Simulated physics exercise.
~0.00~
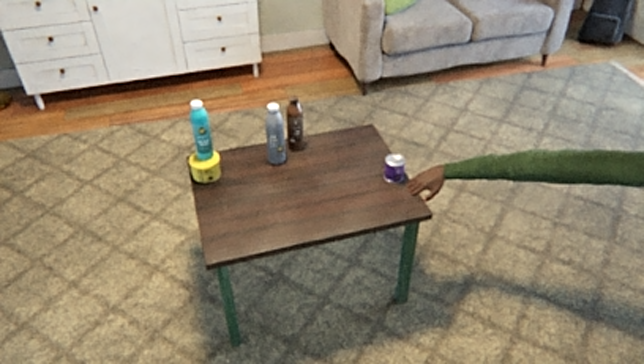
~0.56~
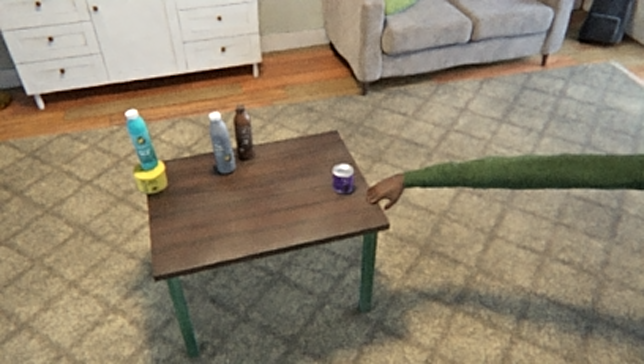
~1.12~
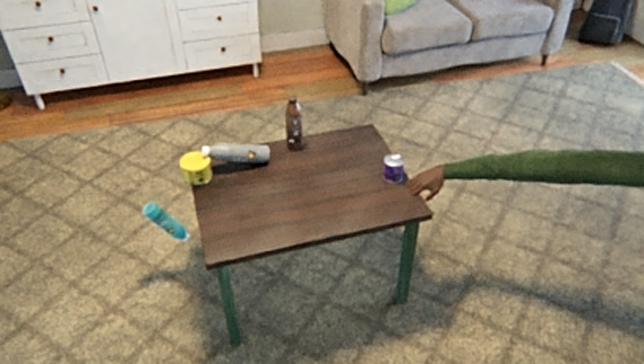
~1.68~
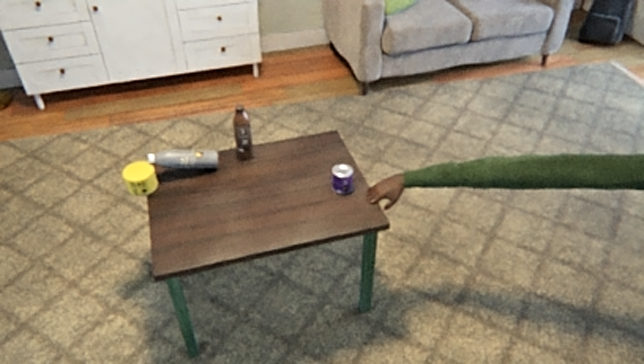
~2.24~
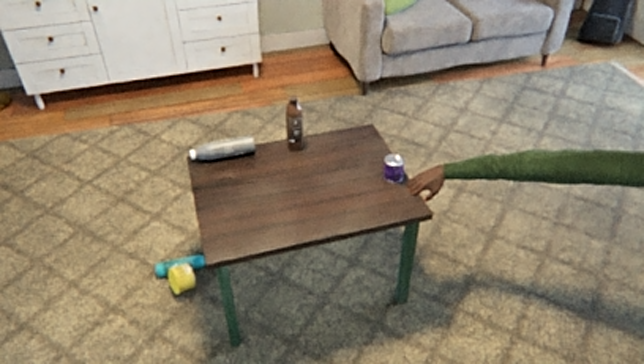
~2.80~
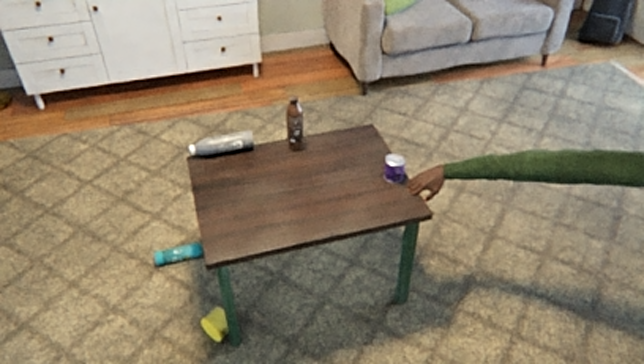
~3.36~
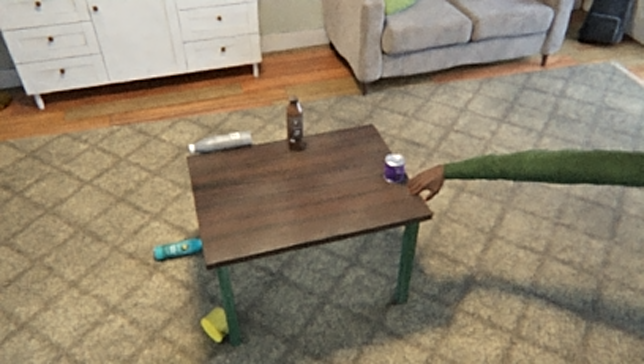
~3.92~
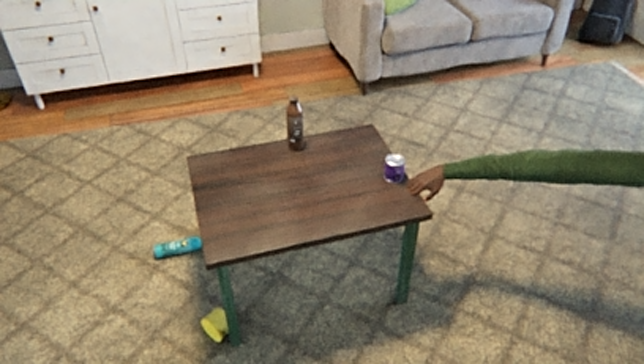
In a living room, a hand jerked a small wooden table left and right several times, toppling the turquoise and grey bottles; those two and the yellow tub fell off, while the brown bottle and purple tin stayed standing on top.
